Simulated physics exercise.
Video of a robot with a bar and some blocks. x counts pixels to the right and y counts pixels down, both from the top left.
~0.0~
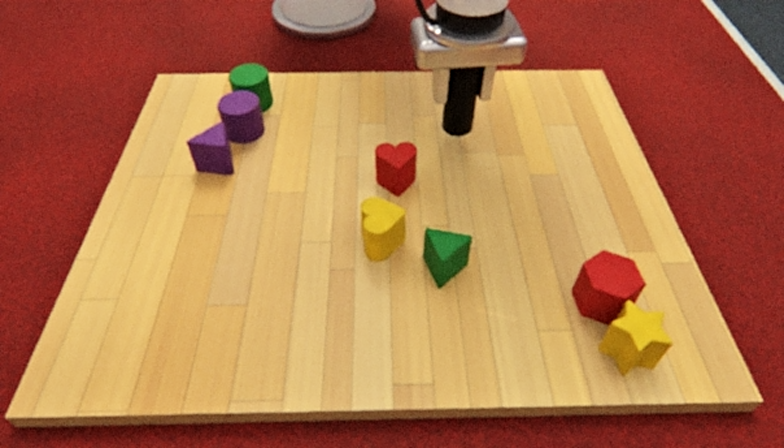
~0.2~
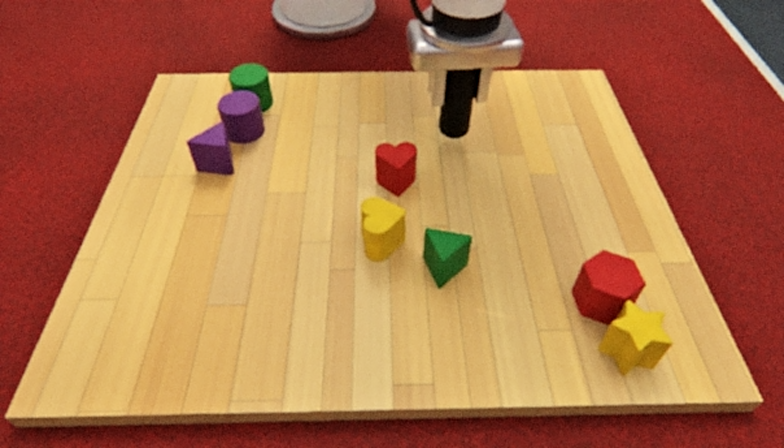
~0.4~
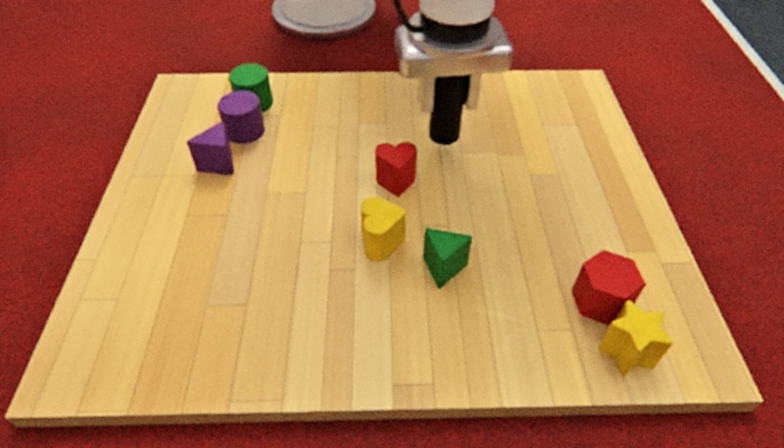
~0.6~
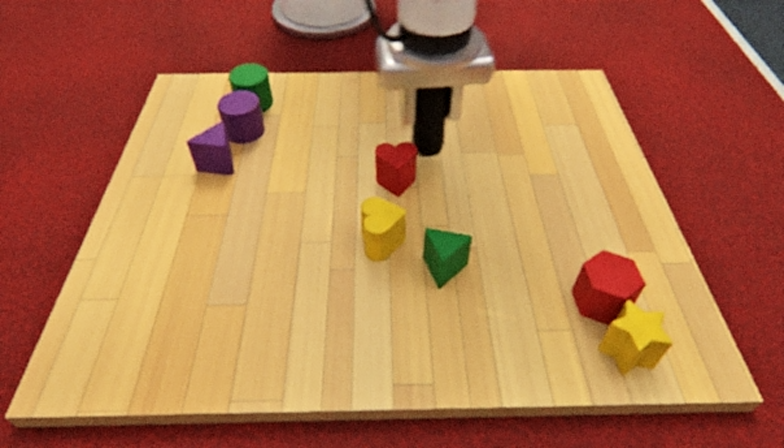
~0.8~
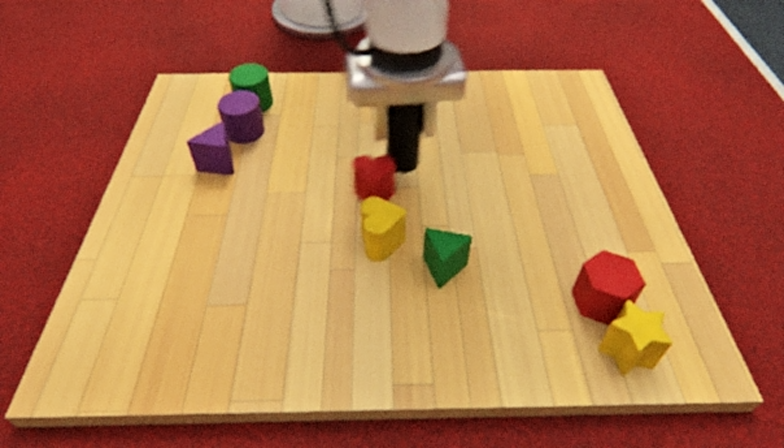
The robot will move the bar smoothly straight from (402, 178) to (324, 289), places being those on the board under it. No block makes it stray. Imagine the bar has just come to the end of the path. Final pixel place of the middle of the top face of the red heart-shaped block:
The answer is (331, 193).
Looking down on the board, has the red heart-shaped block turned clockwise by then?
Short answer: Yes.
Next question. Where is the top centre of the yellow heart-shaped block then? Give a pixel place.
Close to (376, 245).
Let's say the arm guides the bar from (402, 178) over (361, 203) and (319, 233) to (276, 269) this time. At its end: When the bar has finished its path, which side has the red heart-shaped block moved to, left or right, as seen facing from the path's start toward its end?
It's set to shift right.
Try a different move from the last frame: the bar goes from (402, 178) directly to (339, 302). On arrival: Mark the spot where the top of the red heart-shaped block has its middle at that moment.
By then it is at (343, 190).
What follows on the original path. One third of the way, bar at (378, 197); red heart-shaped block at (341, 184), turned 65° clockwise.
Two thirds of the way, bar at (352, 234); red heart-shaped block at (331, 193); yellow heart-shaped block at (377, 239), turned 70° anticlockwise.
At the end, bar at (322, 276); red heart-shaped block at (331, 193), turned 125° clockwise; yellow heart-shaped block at (376, 245), turned 95° anticlockwise; green triangular block in place.
